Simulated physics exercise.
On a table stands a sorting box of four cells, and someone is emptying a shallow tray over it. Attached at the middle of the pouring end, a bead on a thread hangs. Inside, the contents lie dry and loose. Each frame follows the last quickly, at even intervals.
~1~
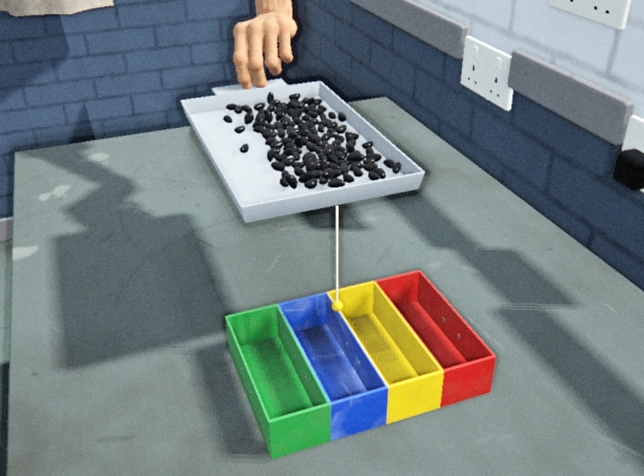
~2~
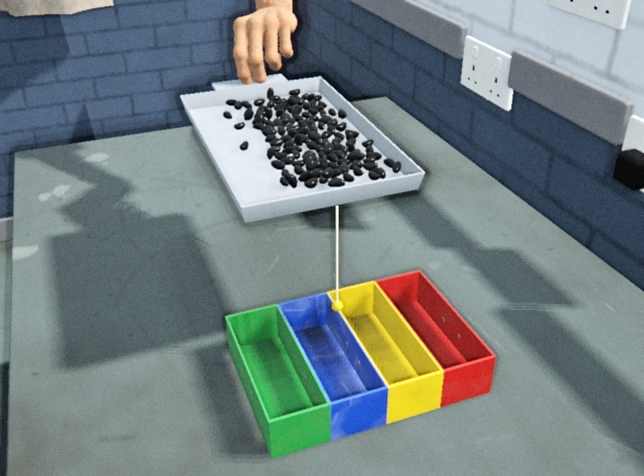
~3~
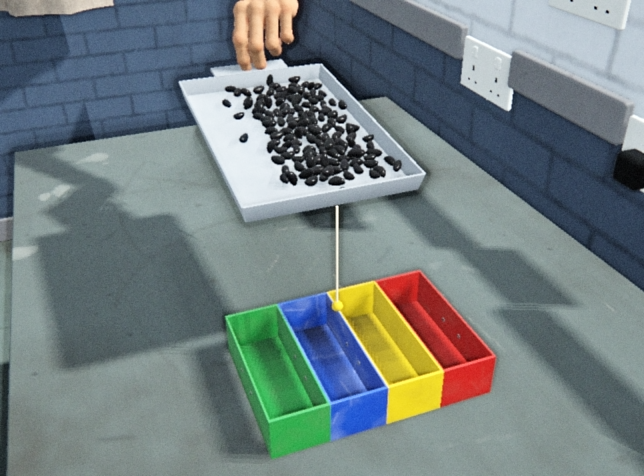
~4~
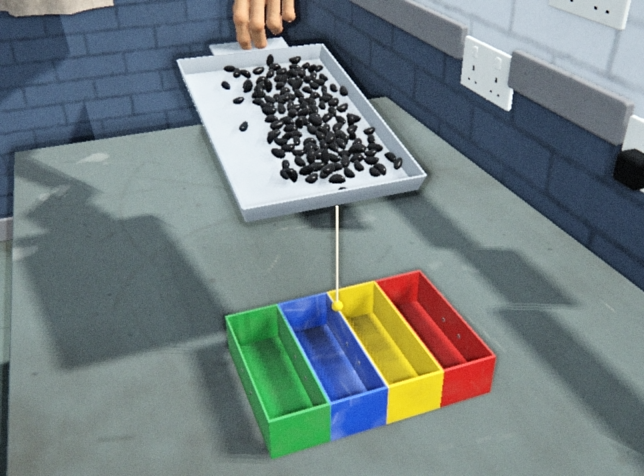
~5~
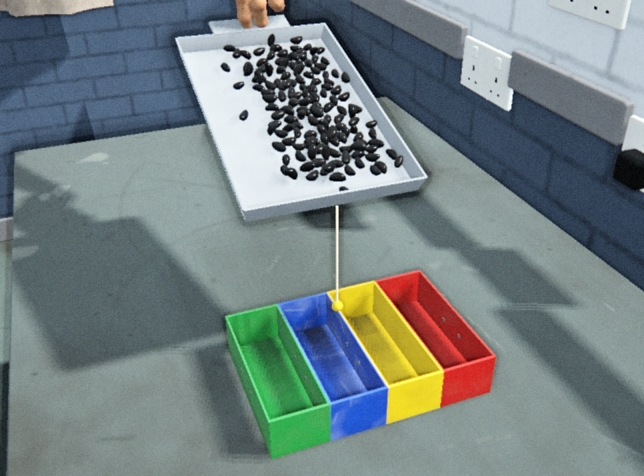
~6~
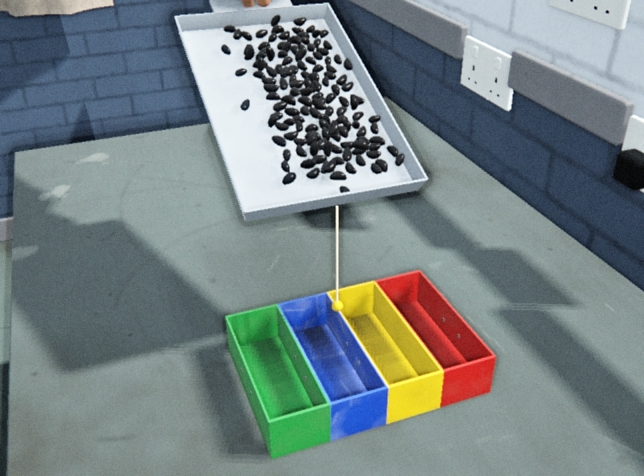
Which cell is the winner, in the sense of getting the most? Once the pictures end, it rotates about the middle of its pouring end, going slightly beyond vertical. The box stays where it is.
Winner: Yellow.
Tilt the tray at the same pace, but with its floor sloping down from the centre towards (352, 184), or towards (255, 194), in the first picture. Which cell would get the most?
First: The red cell, second: That green cell.
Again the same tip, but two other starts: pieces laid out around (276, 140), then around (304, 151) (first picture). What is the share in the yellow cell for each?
First case: Around 30 %; second case: Around 30 %.
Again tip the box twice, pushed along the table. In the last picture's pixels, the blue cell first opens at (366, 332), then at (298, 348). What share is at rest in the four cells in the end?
Trial 1 near 80 %, trial 2 near 80 %.
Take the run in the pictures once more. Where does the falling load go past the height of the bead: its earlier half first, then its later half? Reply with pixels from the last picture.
For the early half I get (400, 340), and for the late half (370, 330).
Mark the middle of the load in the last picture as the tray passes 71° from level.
In the last view, the load is centred close to (357, 167).
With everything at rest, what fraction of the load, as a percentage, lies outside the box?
Share outside: Near 10 %.
Shortly afterwards, tray tipped steeply; all but a few on the tray; a little falling or outside the box.
Next, tray tipped past a quarter turn; a little on the tray; near a quarter in the yellow cell; near a quarter in the red cell; a little in the blue cell; a little in the green cell; near a quarter falling or outside the box.
Some moments later, tray tipped past a quarter turn; near a third in the yellow cell; near a quarter in the red cell; near a quarter in the blue cell; a little in the green cell; a little falling or outside the box.
In the end, tray tipped past a quarter turn; near a third in the yellow cell; near a quarter in the red cell; near a quarter in the blue cell; a little in the green cell; a little outside the box.
